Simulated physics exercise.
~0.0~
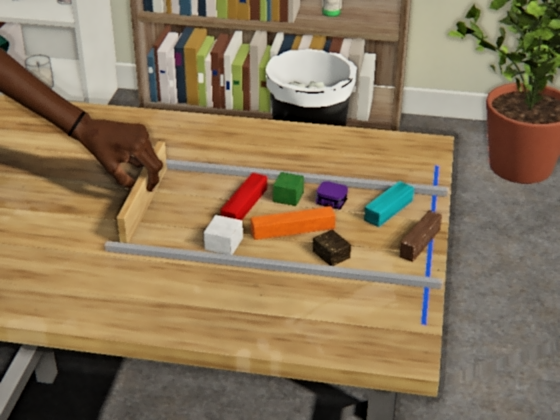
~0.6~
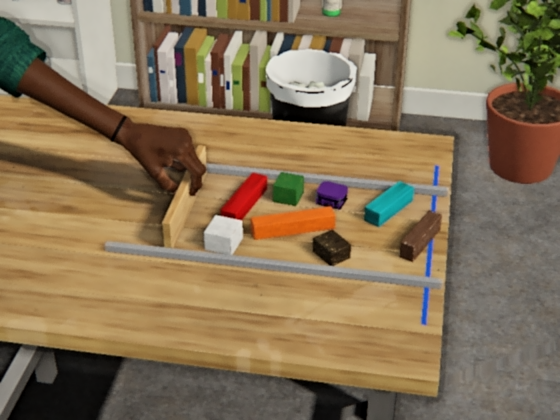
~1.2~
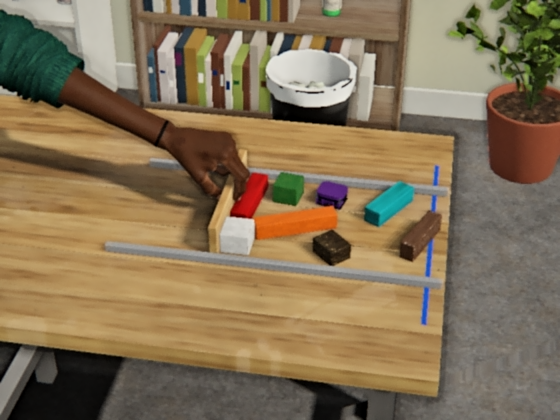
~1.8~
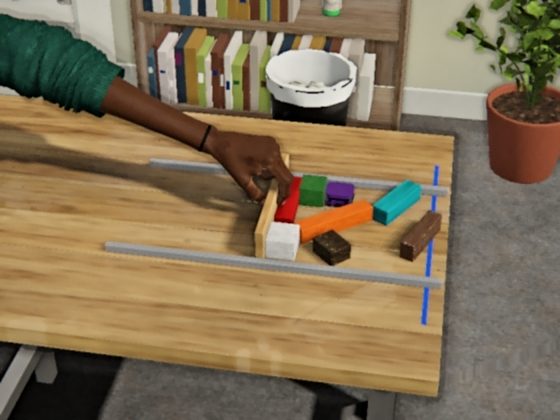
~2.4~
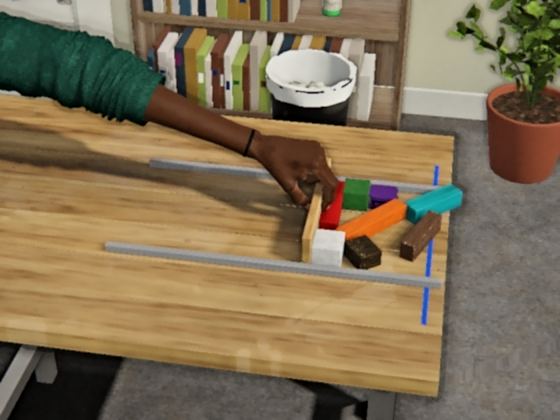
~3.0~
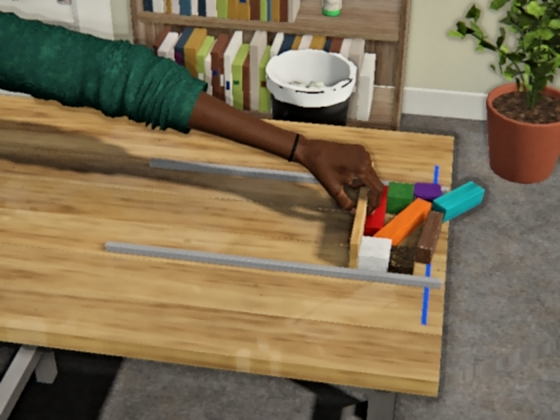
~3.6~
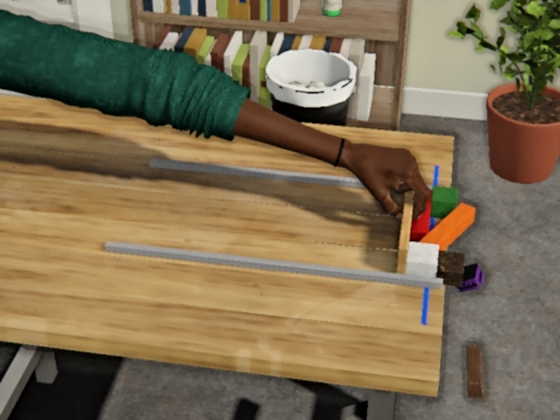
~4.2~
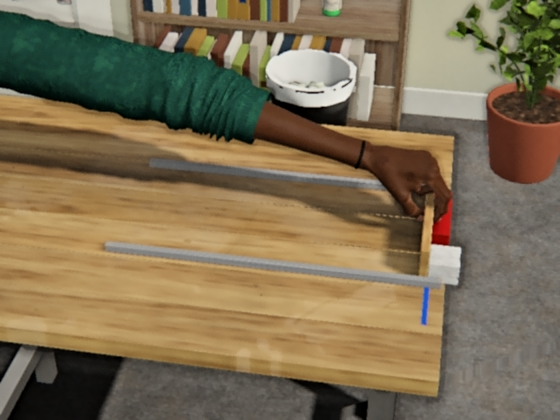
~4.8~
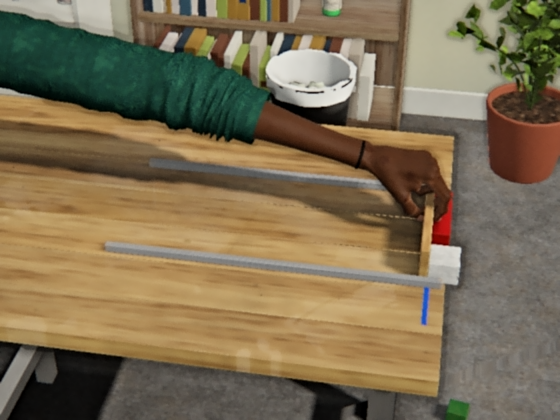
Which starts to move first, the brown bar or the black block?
The black block starts to move first. The brown bar is set moving only later, as the pushed pieces near the table's edge.
